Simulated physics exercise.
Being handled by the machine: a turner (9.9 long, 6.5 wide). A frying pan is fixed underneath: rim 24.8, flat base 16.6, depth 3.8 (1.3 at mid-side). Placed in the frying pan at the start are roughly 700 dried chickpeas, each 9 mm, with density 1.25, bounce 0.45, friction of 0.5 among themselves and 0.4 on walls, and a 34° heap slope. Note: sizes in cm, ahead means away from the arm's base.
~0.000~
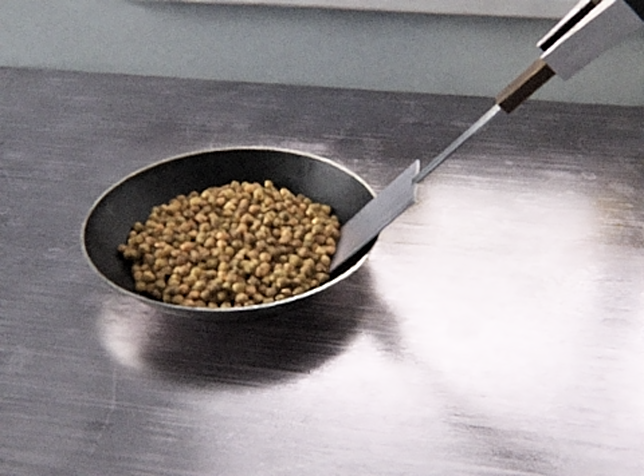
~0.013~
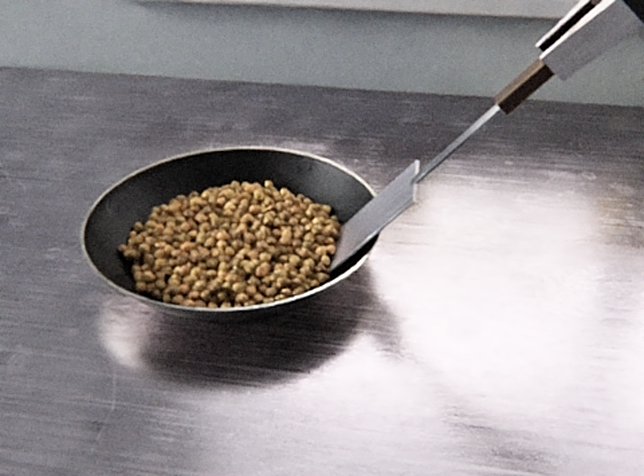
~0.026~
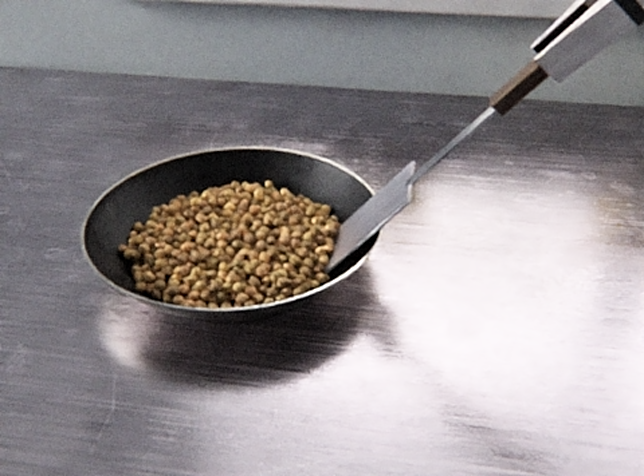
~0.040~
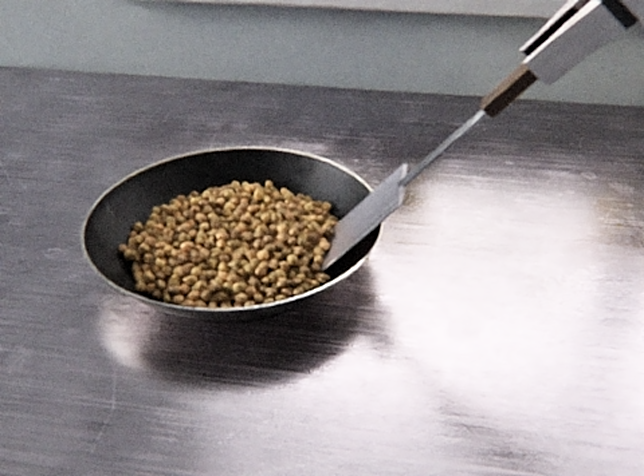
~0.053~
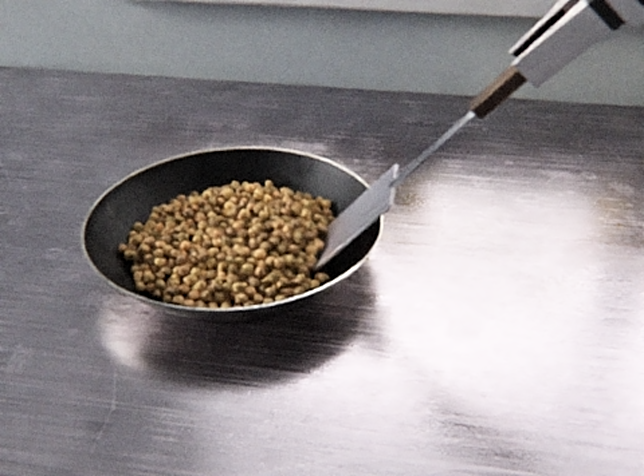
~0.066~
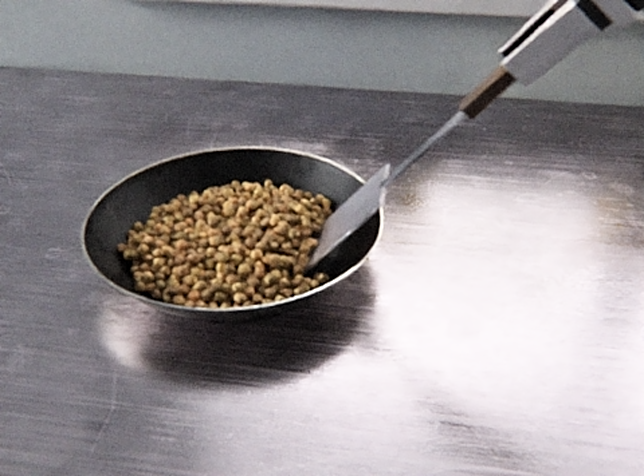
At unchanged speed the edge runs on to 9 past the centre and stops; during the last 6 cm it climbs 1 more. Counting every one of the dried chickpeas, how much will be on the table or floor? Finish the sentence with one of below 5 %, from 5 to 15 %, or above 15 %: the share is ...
The share is from 5 to 15 %.
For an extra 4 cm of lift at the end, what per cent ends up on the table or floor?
I'd say close to 10 per cent.
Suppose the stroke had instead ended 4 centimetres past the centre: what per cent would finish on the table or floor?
I'd expect close to 0 per cent then.
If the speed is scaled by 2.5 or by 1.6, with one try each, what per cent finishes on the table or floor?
Roughly 30 % and roughly 20 %.
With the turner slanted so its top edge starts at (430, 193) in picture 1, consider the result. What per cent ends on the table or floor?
I'd estimate close to 10 per cent.
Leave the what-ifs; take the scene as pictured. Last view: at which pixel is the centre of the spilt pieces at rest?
(64, 228), roughly.
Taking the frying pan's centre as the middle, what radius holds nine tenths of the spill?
I'd put it at about 25 centimetres.
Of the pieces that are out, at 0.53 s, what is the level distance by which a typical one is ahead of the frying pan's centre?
I reckon roughly 16 centimetres.
After 0.17 s, sloping 50°, highest piece 4 above the table; 696 in the frying pan.
After 0.28 s, sloping 50°, highest piece 4 above the table; 696 in the frying pan.
After 0.53 s, sloping 50°, highest piece 5 above the table; 625 in the frying pan, 69 on the table or floor, 2 on the blade or in flight.
After 1.58 s, sloping 50°, highest piece 5 above the table; 625 in the frying pan, 71 on the table or floor.
In the end, 625 in the frying pan, 71 on the table or floor. That is 10 % on the table or floor.
